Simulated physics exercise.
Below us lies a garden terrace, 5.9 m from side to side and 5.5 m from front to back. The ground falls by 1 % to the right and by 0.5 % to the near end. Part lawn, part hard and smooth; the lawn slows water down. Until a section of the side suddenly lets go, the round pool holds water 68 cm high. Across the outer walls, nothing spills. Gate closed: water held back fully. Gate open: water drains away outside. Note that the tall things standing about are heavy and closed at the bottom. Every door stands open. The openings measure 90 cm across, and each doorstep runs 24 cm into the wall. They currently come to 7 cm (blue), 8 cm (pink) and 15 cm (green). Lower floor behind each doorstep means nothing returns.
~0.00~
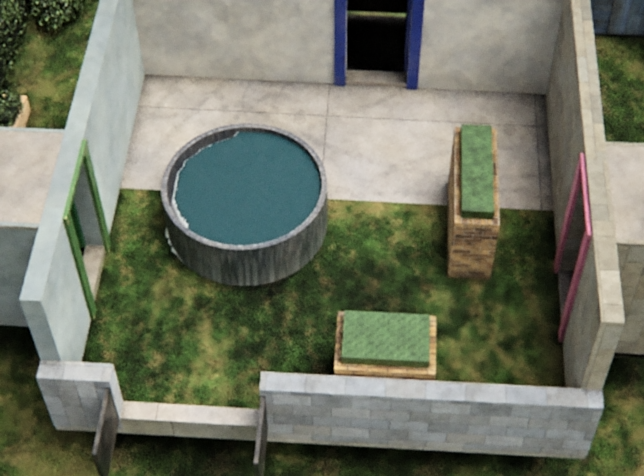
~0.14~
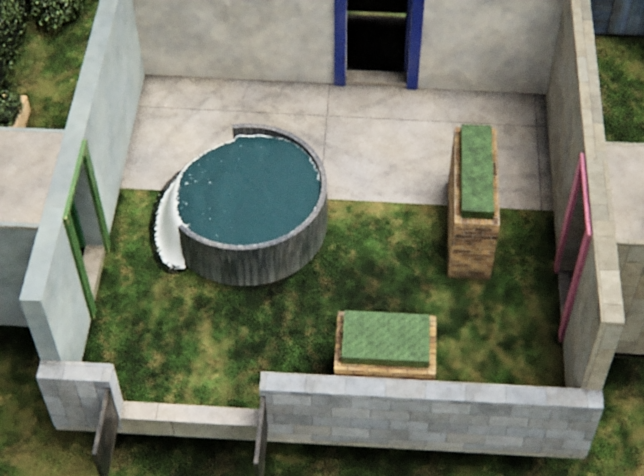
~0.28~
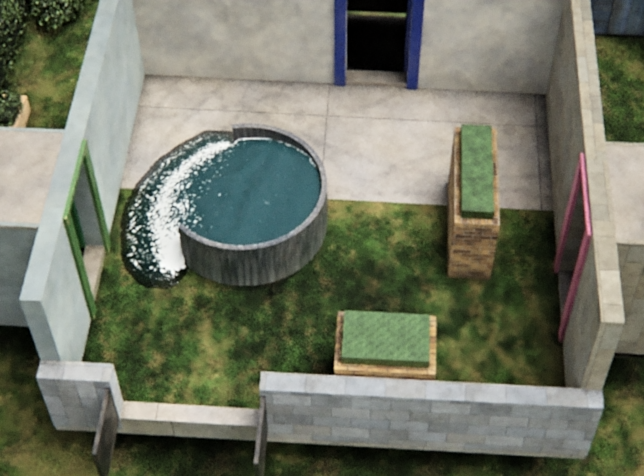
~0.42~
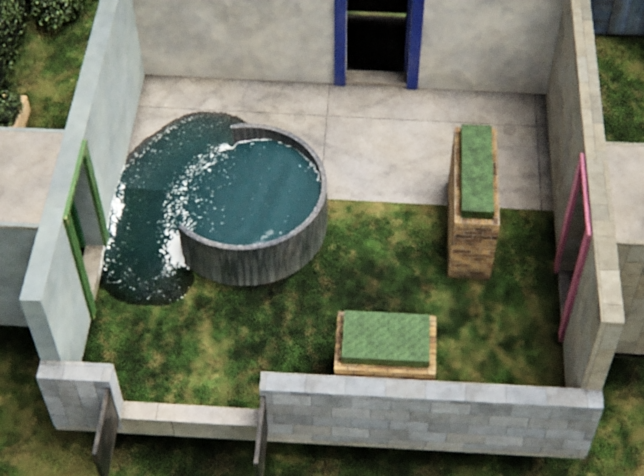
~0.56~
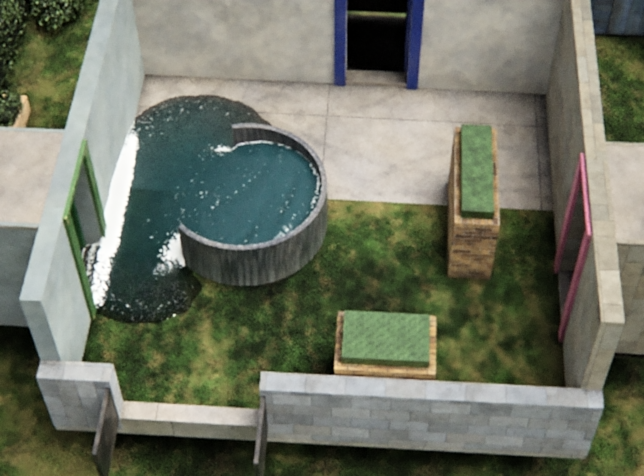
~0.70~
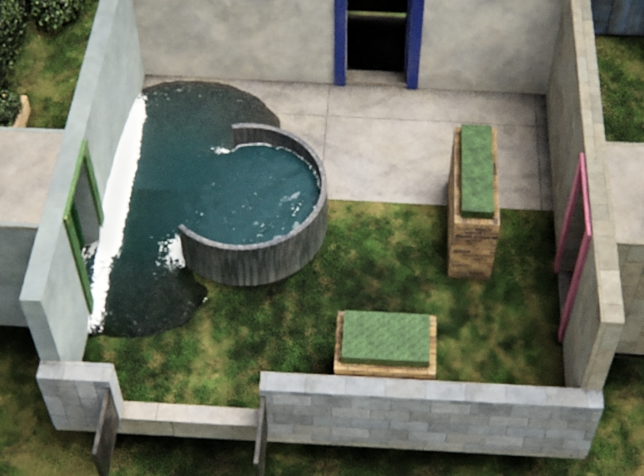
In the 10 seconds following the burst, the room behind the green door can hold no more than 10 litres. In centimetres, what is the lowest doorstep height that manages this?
25 cm.
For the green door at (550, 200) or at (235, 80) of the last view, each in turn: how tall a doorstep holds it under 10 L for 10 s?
About 12.5 cm, then about 22 cm.
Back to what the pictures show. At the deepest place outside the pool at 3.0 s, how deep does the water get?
Max depth: Around 24 cm.
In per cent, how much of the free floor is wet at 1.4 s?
Roughly 25 percent.
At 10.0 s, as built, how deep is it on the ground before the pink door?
Depth: Near 7.5 cm.
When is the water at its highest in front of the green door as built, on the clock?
I'd say near 0.8 seconds.
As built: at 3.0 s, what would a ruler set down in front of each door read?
Reading in centimetres: Blue = 6, pink = 0, green = 12.
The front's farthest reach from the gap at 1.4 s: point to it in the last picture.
Roughly at (75, 397) in the last view.
After 1.4 s water covers 25 % of the floor, deepest (50 cm) near (145, 78); 24 cm at the green door, 28 litres in over its 15 cm doorstep.
After 3.0 s water covers 60 % of the floor, deepest (24 cm) near (169, 80); 12 cm at the green door, 51 litres in over its 15 cm doorstep.
After 10.0 s water covers 95 % of the floor, deepest (12 cm) near (527, 424); 4 cm at the green door, 52 litres in over its 15 cm doorstep.
At the green door as built, the water arrived by 0.5 s and peaked near 26 cm at 0.8 s.
Run again over the same 10 s with other heights there, 21 litres in over 21.5 cm, 4 litres over 29 cm. The limit of 10 litres is kept from about 25 cm up.
